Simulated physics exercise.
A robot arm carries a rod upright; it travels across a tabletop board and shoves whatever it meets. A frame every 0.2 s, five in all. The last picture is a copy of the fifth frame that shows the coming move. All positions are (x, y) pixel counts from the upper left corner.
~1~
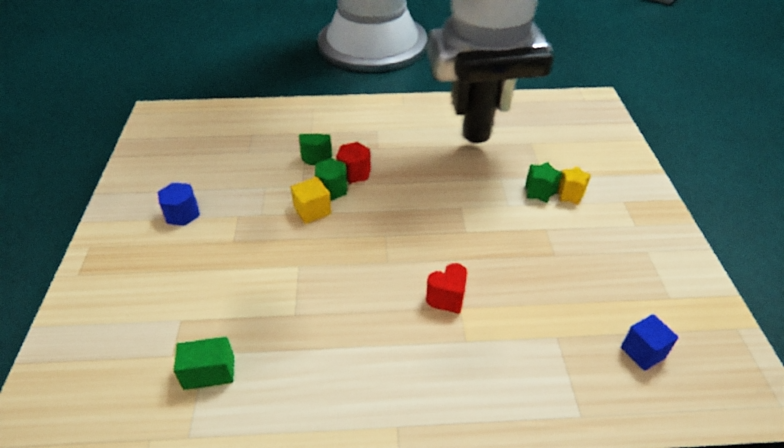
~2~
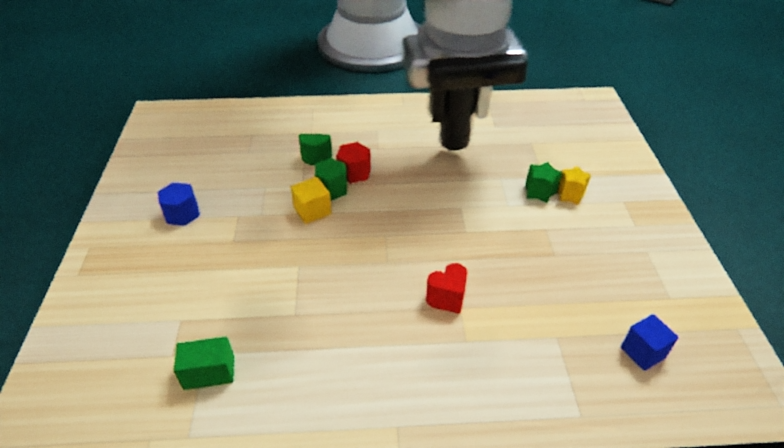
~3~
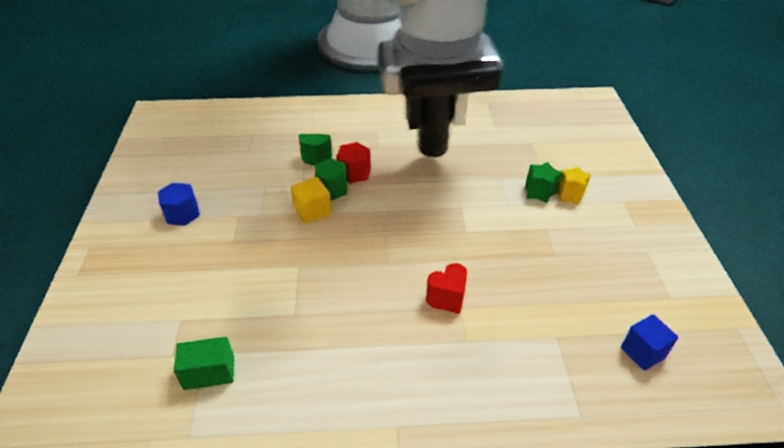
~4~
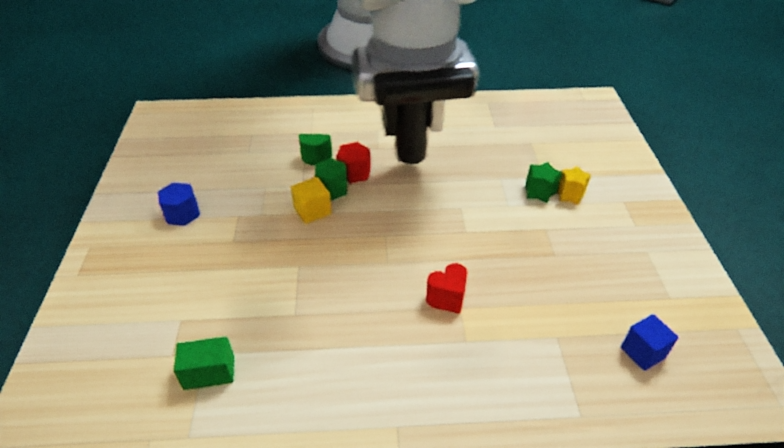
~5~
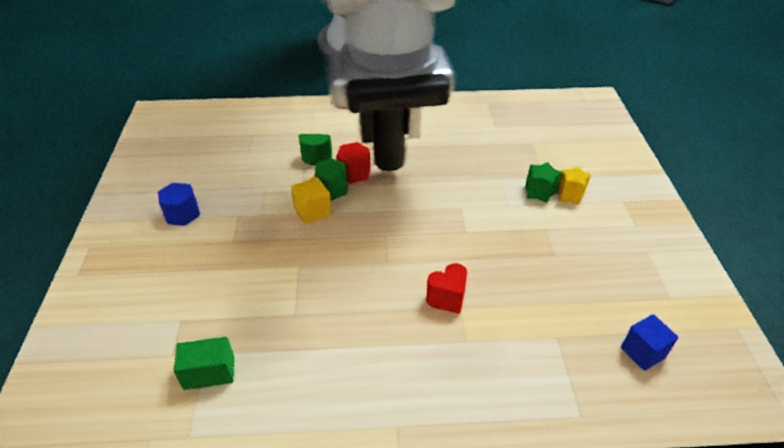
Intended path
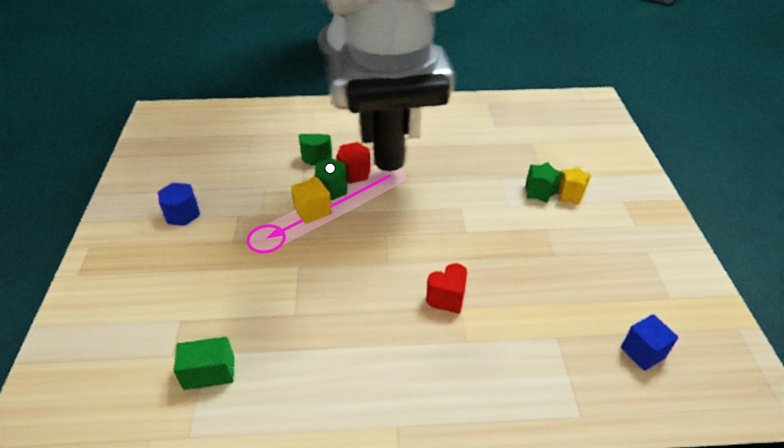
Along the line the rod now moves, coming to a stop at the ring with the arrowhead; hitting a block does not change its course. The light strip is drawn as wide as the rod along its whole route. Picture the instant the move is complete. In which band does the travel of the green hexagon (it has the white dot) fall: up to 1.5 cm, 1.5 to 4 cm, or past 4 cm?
Overall it shifts between 1.5 and 4 cm.
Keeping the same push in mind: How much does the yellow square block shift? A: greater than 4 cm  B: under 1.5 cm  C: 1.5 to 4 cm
A - greater than 4 cm.
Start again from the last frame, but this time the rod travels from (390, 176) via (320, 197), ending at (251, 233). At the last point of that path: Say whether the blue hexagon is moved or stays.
It is still on its spot.
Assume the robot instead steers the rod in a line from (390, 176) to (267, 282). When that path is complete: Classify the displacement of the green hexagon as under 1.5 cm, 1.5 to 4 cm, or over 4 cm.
Its final spot will lie within 1.5 cm of the current one.
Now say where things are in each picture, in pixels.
Tip of the rod at (476, 135), middles of tops, yellow square block at (310, 189), green half-round block at (314, 138), green hexagon at (330, 168), red hexagon at (353, 152), in the first picture.
Rod at (454, 142), nothing pushed, in the second picture.
Rod at (432, 149), nothing pushed, in the third picture.
Rod at (411, 156), nothing pushed, in the fourth picture.
Rod at (390, 162), yellow square block at (310, 189), green half-round block at (314, 138), green hexagon at (330, 168), red hexagon at (353, 152), in the fifth picture.
The line goes in a line from (390, 176) to (266, 239); the dot is on the green hexagon.
On the path given first. One third of the way, rod at (350, 183); yellow square block at (308, 191); green hexagon at (318, 168); red hexagon at (345, 151), turned 30° clockwise.
Two thirds of the way, rod at (309, 203); yellow square block at (274, 202), turned 15° clockwise; green hexagon at (311, 168); red hexagon at (345, 151), turned 30° clockwise.
At the end, rod at (263, 225); yellow square block at (227, 216), turned 45° clockwise; green half-round block unmoved; green hexagon at (311, 168); red hexagon at (345, 151), turned 30° clockwise.
